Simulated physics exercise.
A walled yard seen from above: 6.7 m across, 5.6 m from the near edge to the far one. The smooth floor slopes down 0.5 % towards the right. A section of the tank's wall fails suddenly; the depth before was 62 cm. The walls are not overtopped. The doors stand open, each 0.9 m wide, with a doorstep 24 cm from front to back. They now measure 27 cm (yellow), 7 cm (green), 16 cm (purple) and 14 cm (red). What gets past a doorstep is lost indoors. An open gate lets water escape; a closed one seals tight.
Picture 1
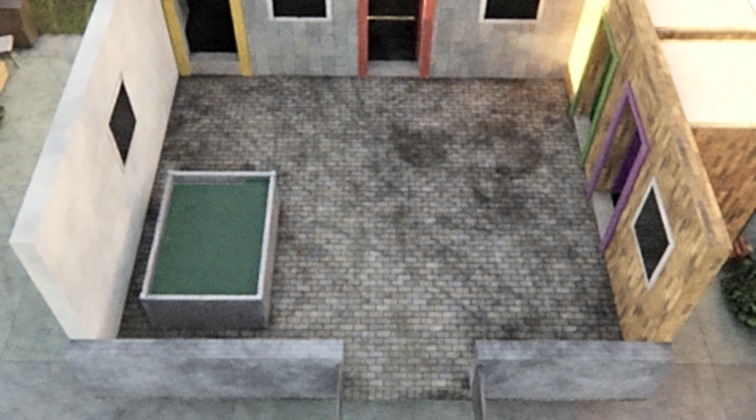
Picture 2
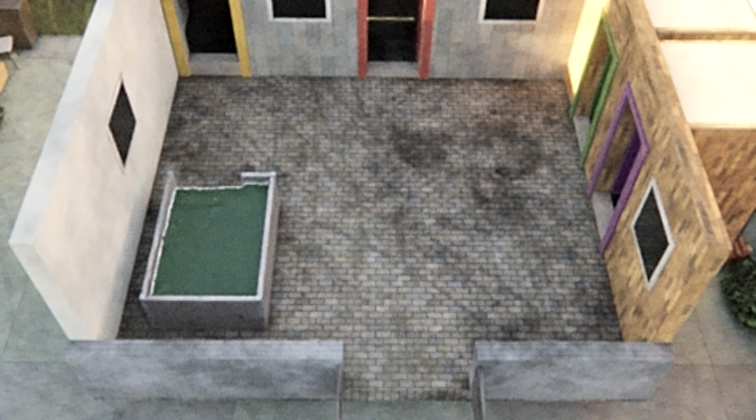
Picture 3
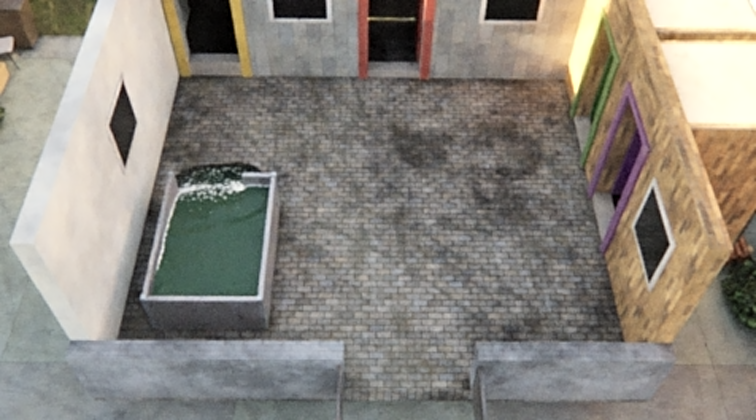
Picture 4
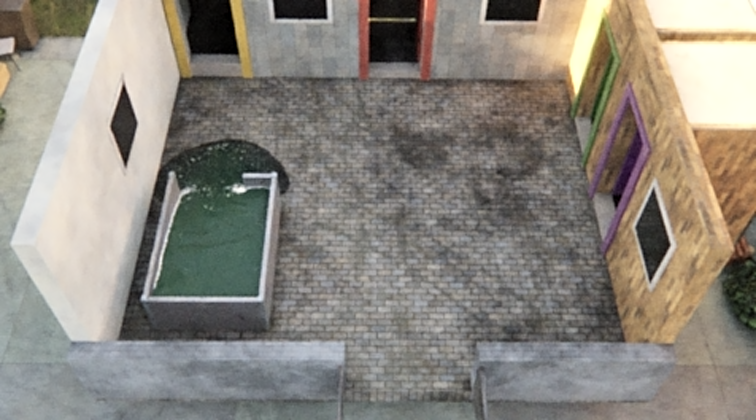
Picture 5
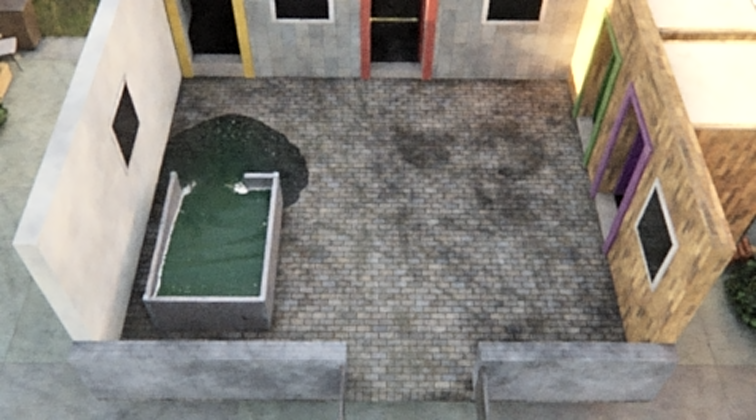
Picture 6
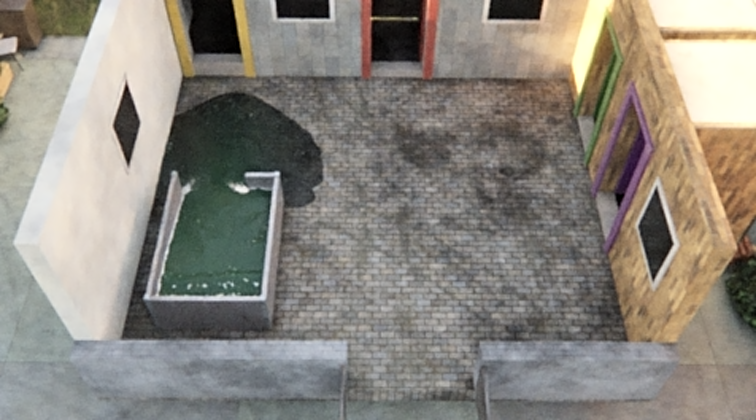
Walled paved yard seen from above, green water pouring through a gap in a rectangular tank's far side and spreading across the bricks.
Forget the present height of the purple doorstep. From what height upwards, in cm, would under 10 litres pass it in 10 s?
Some 5.5 cm above the ground.
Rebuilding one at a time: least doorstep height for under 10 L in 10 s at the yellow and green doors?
Roughly 32 cm at yellow and 12.0 cm at green.
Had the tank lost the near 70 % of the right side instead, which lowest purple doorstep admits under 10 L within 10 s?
About 14.0 cm.
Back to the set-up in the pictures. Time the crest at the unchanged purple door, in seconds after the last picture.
Near 5.0 s.
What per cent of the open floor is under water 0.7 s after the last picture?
Near 20 per cent is wet.
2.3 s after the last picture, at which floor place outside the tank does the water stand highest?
Around (205, 75).
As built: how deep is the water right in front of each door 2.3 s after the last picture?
Depths in cm: Yellow 26, green 0, purple 0, red 9.
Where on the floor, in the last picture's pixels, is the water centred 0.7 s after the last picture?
At about (224, 209).
Then, 0.7 s after the last picture water covers 20 % of the floor, deepest (42 cm) near (184, 75); it has not reached the purple door.
Then, 2.3 s after the last picture water covers 30 % of the floor, deepest (28 cm) near (205, 75); it has not reached the purple door.
Then, 9.3 s after the last picture water covers 85 % of the floor, deepest (12 cm) near (634, 373); 6 cm at the purple door, 0 litres in over its 16 cm doorstep.
At the purple door as built, the water peaked near 9 cm, 5.1 s after the last picture.
With a doorstep of 4.5 cm, 18 litres would have come in within the 10 s; with 6 cm, 7 litres. So under 10 litres takes about 5.5 cm.
